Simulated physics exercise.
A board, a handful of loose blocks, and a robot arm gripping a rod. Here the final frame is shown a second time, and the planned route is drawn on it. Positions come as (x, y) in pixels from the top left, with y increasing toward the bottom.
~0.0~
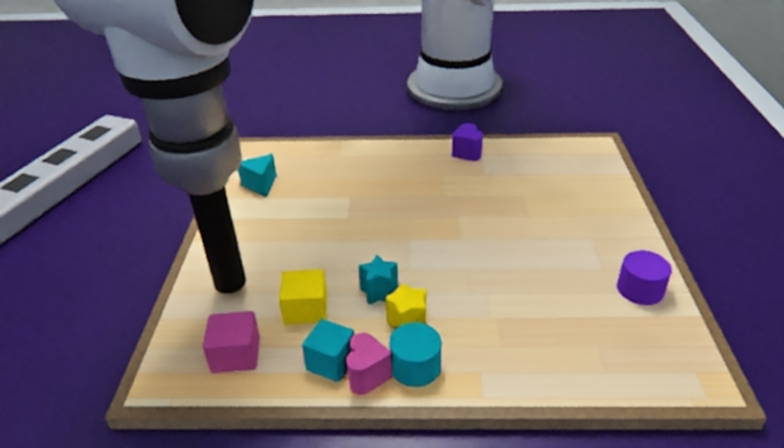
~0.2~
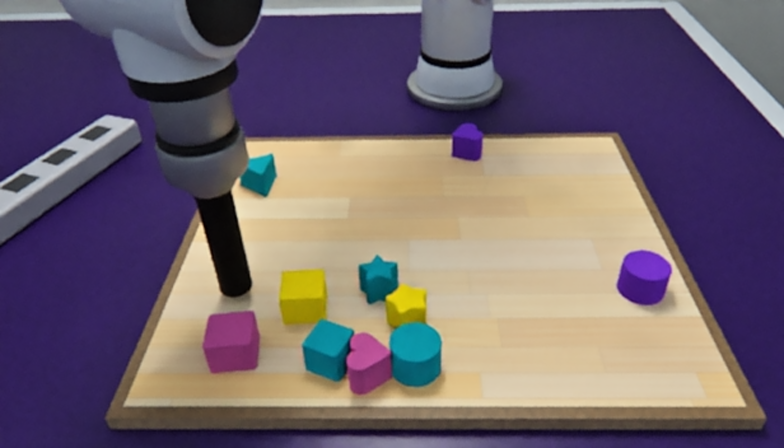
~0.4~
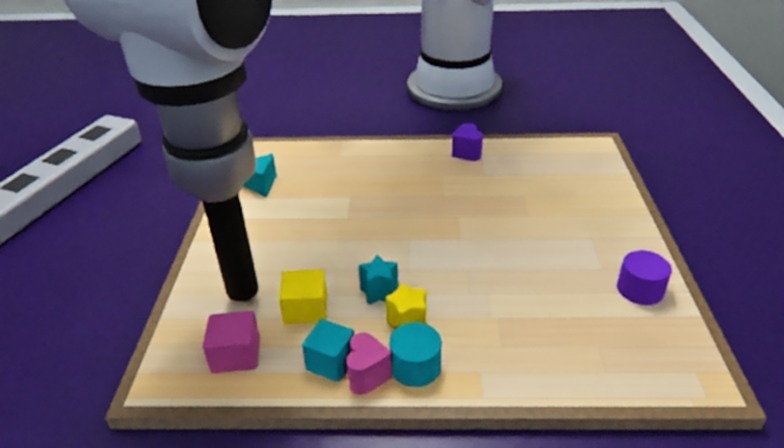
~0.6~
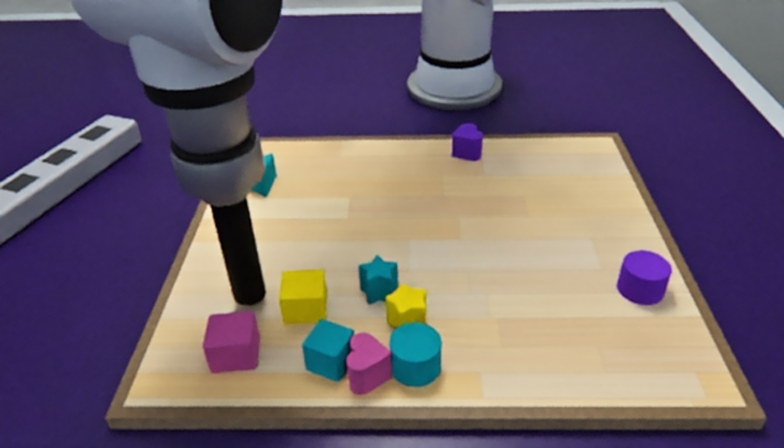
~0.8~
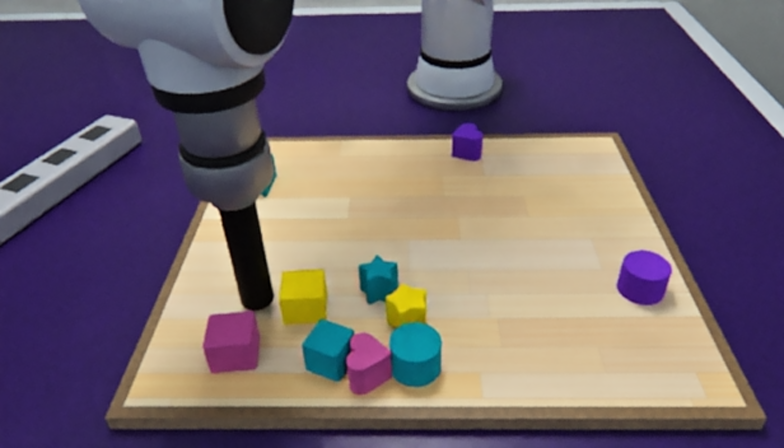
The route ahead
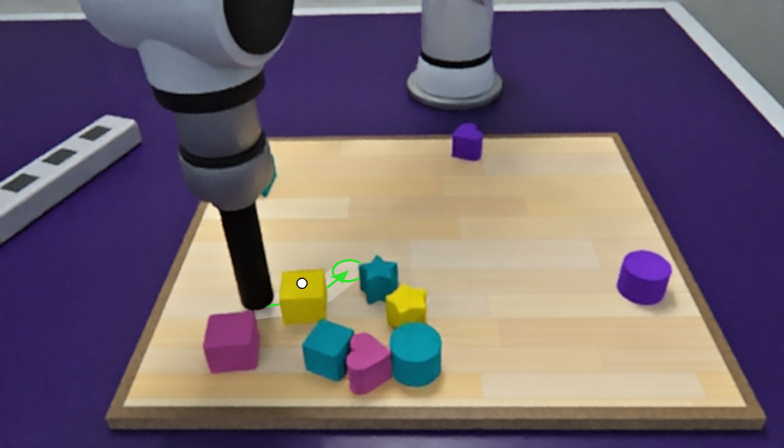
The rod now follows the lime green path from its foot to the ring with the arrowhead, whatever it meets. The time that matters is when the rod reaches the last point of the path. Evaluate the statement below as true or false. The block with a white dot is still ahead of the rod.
The claim does not hold.
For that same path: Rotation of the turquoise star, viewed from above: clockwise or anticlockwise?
The answer is counter-clockwise.
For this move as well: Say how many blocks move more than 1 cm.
I'd put the number at one.
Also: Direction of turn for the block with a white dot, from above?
The block spins clockwise.
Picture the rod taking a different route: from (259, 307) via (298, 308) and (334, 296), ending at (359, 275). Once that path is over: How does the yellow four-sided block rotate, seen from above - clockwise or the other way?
From overhead, clockwise.
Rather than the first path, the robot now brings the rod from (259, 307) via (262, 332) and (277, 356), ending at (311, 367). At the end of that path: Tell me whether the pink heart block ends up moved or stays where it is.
From what I can tell, it won't keep its place.
Drawn move, from (259, 307) via (295, 302) and (325, 289), ending at (348, 271); the dot is on the yellow four-sided block.
What follows on the original path. Halfway along, rod (311, 289); yellow four-sided block (341, 284), turned 40° clockwise.
At the end, rod (348, 263); pink four-sided block still; yellow four-sided block (346, 284), turned 45° clockwise; turquoise star (381, 268), turned 20° anticlockwise.
